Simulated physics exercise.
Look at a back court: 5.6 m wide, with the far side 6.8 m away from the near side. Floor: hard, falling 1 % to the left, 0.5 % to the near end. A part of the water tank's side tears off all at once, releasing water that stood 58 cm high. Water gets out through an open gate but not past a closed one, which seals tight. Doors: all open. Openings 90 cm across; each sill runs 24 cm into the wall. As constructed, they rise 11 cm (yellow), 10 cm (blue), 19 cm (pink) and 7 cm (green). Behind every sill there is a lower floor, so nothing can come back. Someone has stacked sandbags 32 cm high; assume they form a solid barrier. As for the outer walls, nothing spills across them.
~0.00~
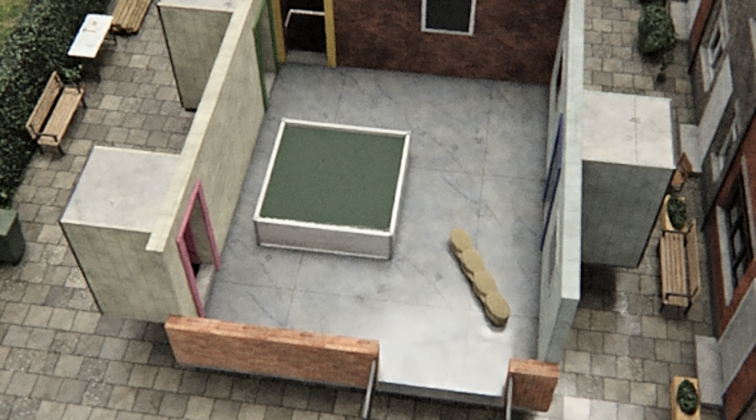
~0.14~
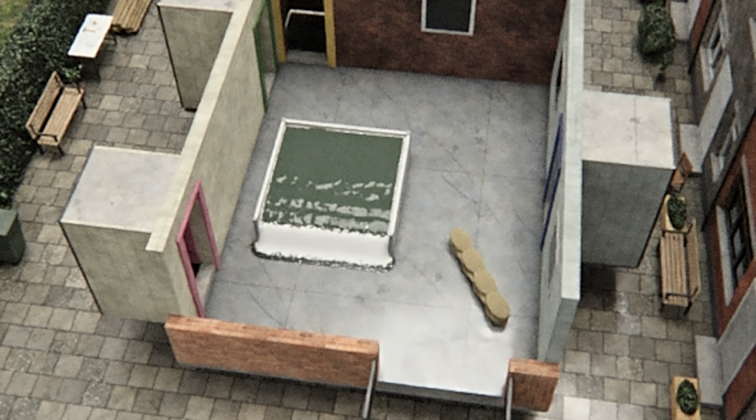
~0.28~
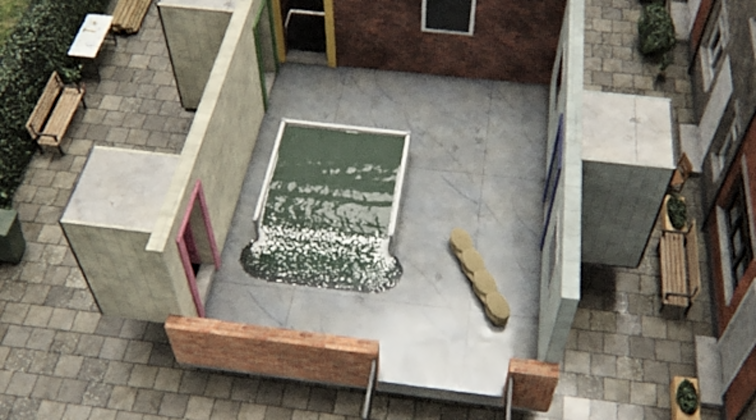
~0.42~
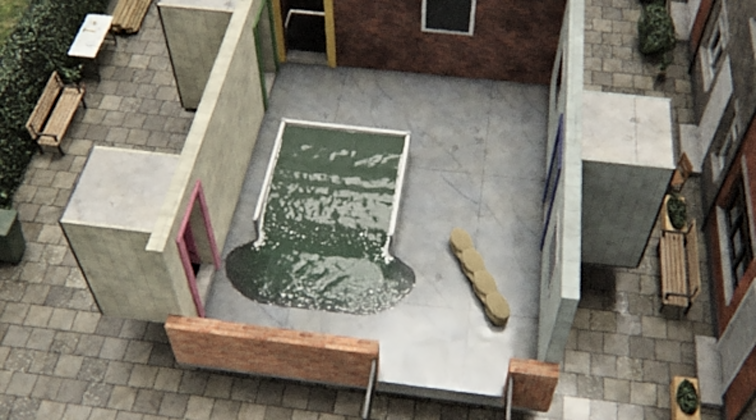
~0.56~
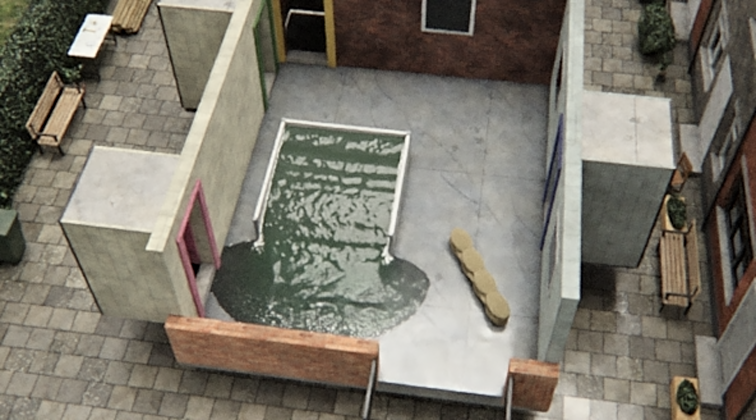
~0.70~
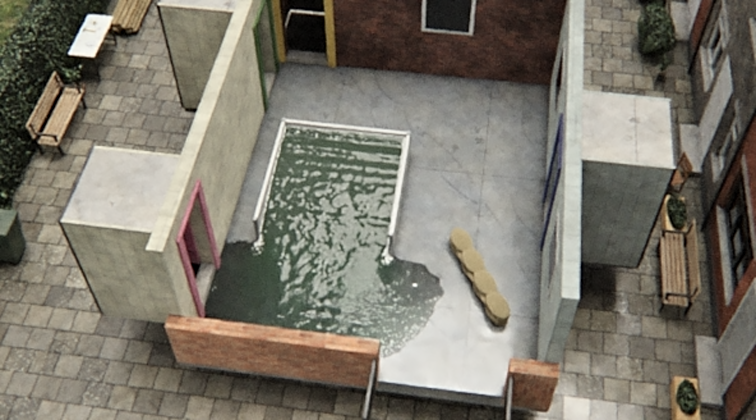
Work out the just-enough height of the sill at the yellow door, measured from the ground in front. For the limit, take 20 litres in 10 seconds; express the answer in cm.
It works out at roughly 15 cm.
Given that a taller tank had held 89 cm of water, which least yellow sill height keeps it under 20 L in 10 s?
The step needs to be some 23 cm.
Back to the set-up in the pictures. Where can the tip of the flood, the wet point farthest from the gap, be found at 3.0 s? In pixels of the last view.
Lab note: Front tip approx. at (536, 386).
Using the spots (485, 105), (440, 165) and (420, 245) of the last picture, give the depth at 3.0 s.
Ordered as asked: 0, 0, 0 cm.
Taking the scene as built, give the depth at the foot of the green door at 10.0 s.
It comes to about 6.0 centimetres deep.
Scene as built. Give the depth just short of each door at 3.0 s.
Lab note, depth in cm: Yellow 0; blue 0; pink 30; green 0.
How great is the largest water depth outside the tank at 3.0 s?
Max depth: Around 36 cm.
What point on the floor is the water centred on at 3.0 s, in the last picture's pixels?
The centre of all the water is around (319, 280).
After 1.4 s water covers 25 % of the floor, deepest (43 cm) near (194, 344); it has not reached the yellow door.
After 3.0 s water covers 35 % of the floor, deepest (36 cm) near (194, 344); it has not reached the yellow door.
After 10.0 s water covers 95 % of the floor, deepest (9 cm) near (211, 289); 6 cm at the yellow door, 55 litres in over its 11 cm sill.
At the yellow door as built, the water arrived by 4.4 s and peaked near 19 cm at 5.2 s.
With a sill of 12.5 cm, 39 litres would have come in within the 10 s; with 17 cm, 10 litres. So under 20 litres takes about 15 cm.
